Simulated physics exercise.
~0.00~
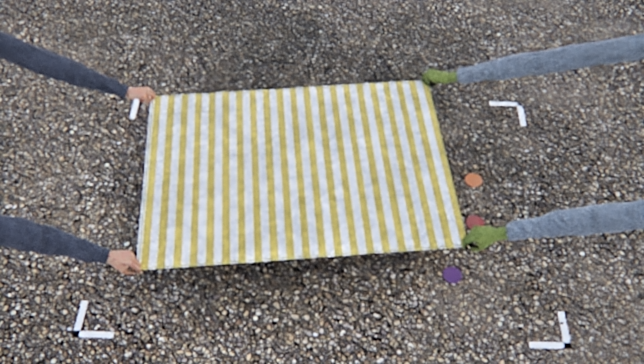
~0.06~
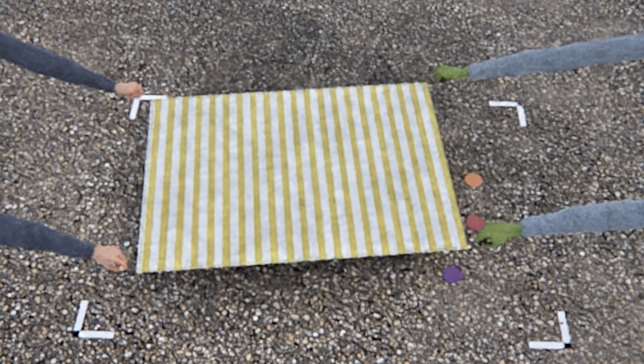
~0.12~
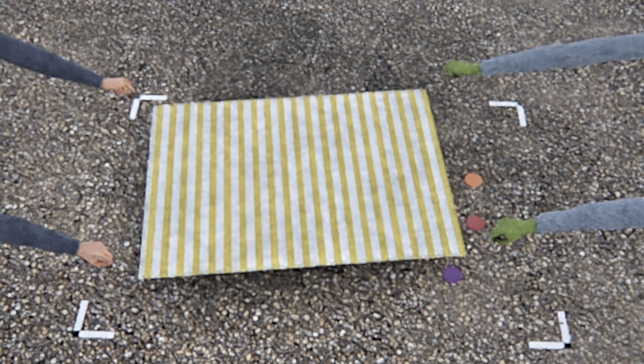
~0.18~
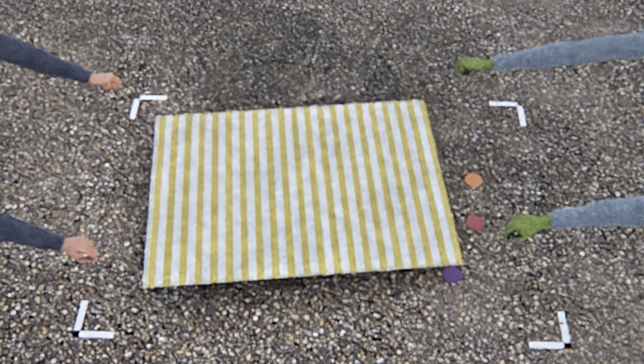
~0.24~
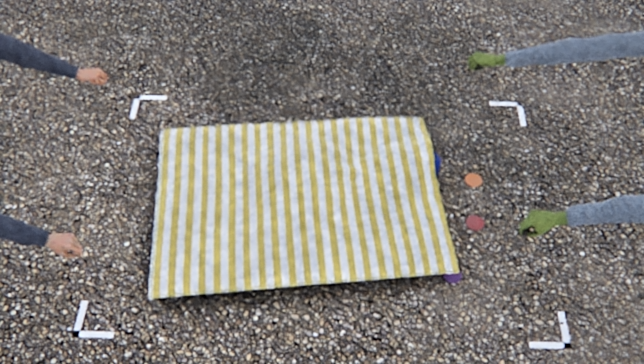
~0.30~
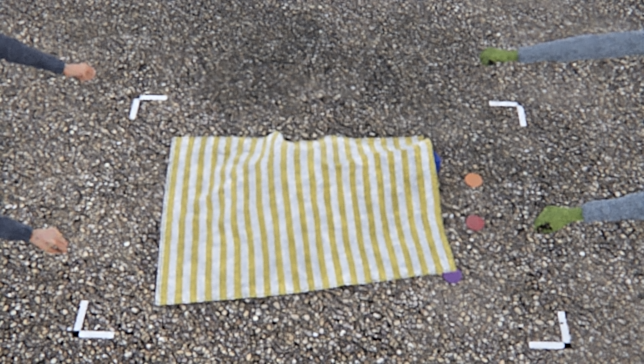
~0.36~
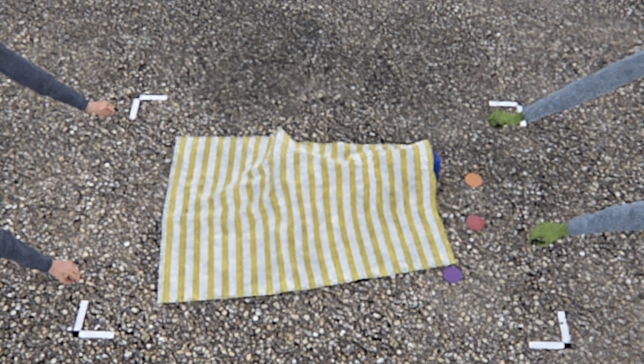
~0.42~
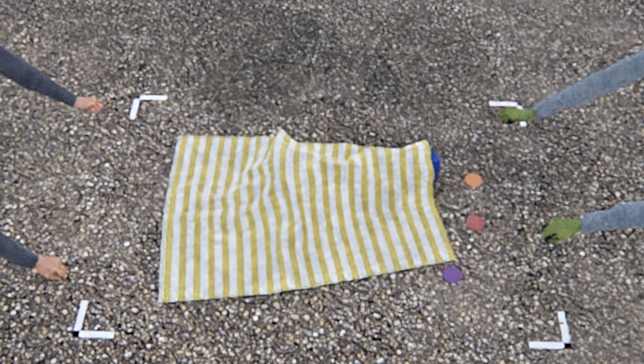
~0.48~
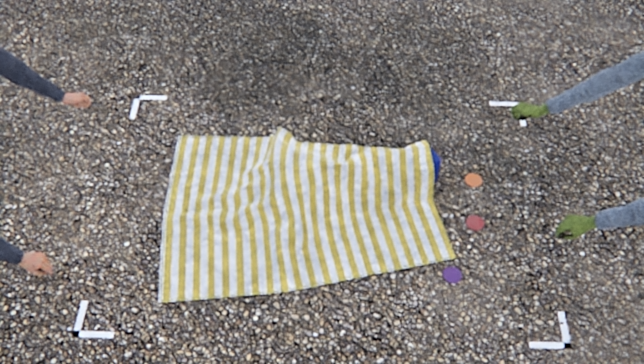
Four hands release a striped cloth, which sinks and settles rumpled over a blue object.
